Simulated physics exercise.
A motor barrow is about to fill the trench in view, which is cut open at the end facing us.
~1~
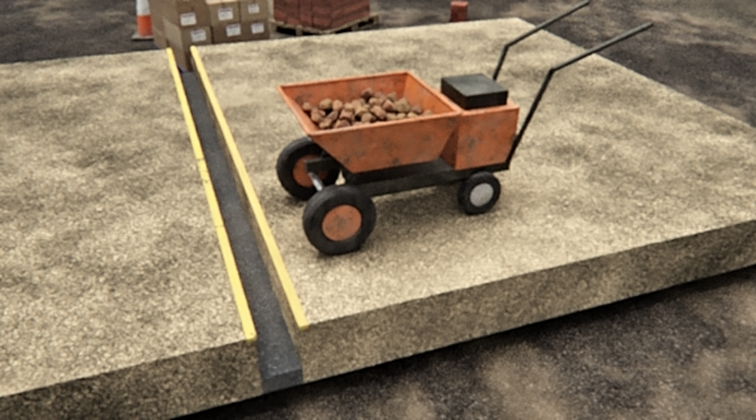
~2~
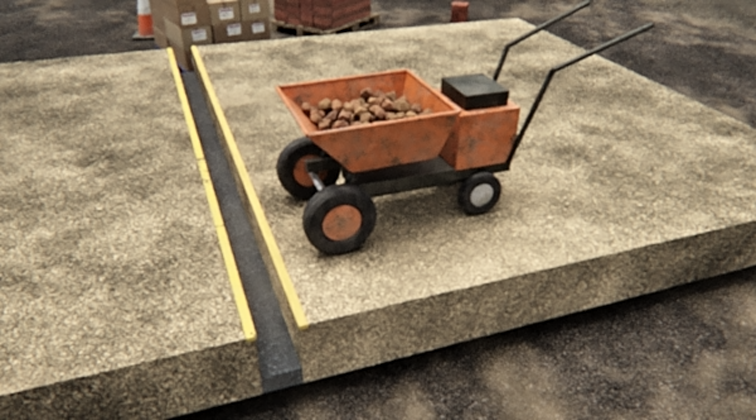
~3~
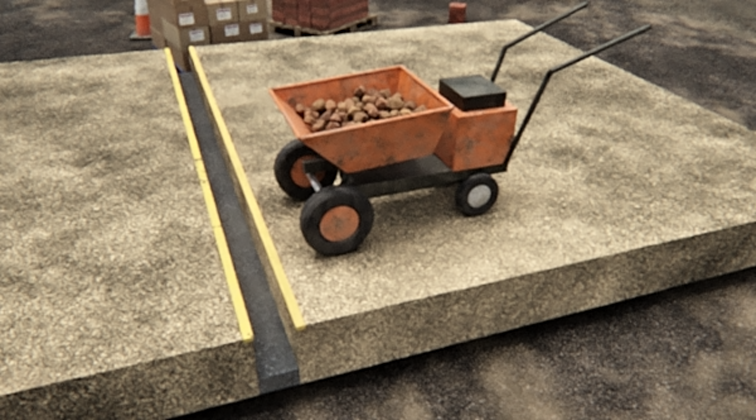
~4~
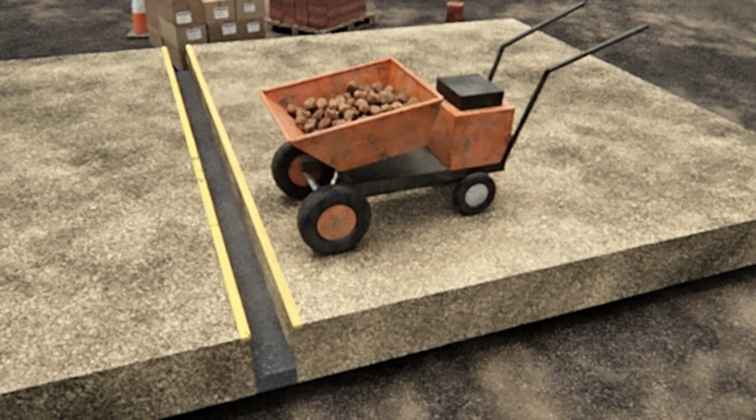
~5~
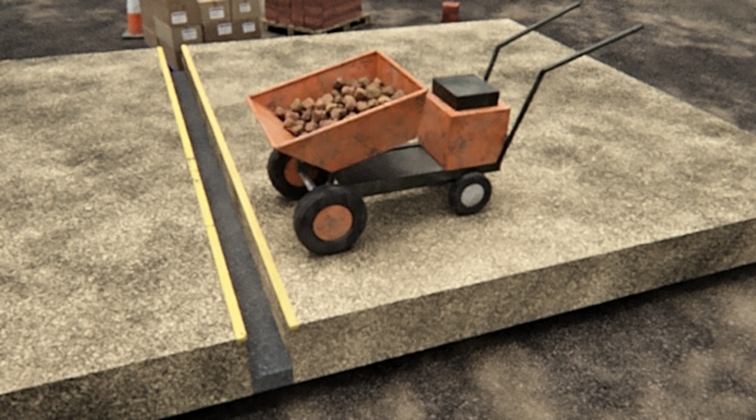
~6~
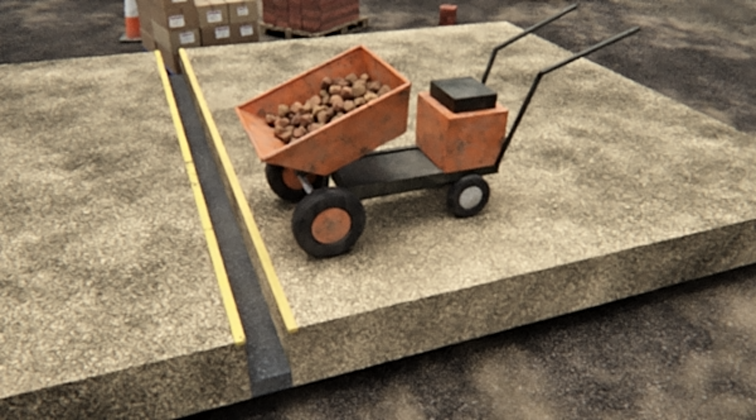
An orange motor barrow with a tipping skip stands on a speckled, sandy-coloured slab in a dark yard, seen from above and to one side. Brown lumps fill its skip, black handles rise at right, and a narrow, yellow-edged trench runs along its left, with boxes and a cone behind. The skip slowly tilts leftward, its rear rising while the wheels stay put, as the camera drifts slightly right.
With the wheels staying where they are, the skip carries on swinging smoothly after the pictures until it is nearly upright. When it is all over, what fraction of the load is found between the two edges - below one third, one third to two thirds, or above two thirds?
Looks to me like the trench gets below a third of the load.
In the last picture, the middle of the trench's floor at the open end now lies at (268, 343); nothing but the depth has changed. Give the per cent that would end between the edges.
I'd say roughly 10 in a hundred.
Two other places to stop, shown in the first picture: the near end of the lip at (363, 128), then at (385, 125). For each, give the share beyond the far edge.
In order: 10 % and 0 %.
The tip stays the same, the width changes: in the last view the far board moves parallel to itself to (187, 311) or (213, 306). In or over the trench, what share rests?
The first try comes out at 70 percent and the second at 30 percent.
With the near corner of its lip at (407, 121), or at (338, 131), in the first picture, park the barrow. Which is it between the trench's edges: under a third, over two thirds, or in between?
First in the middle band, then between a third and two thirds.
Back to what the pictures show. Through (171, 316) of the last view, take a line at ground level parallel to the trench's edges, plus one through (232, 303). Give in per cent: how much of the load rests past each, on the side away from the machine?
Close to 40 and 90 per cent respectively.
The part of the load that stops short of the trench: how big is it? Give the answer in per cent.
Result: Some 0 % of the load.
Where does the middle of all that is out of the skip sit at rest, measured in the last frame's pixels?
Resting centre, last picture - approx. (169, 247).
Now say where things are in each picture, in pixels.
In the first frame, lip of the skip near (310, 135), level; top of the load near (367, 121), clay clods; first edge of the trench near (289, 289); far edge near (240, 299), the trench under half as wide as the skip, and about as deep as wide.
In the second frame, lip of the skip near (308, 136), tipped barely; top of the load near (380, 115).
In the third frame, lip of the skip near (300, 139), tipped barely; top of the load near (383, 117).
In the fourth frame, lip of the skip near (290, 142), tipped a little; top of the load near (387, 99).
In the fifth frame, lip of the skip near (276, 149), tipped a little; top of the load near (374, 94).
In the sixth frame, lip of the skip near (263, 160), tipped clearly; top of the load near (368, 96); first edge of the trench near (278, 292); far edge near (229, 302).
Shortly afterwards, skip tipped steeply; the whole lot in the skip.
Next, skip tipped right over; near two thirds in the skip; near a third beyond it; only a few falling.
Some moments later, skip tipped right over; a little in the skip; a little in or heaped over the trench; all but a few beyond it.
In the end, skip tipped right over; only a few in the skip; a little in or heaped over the trench; the bulk beyond it.
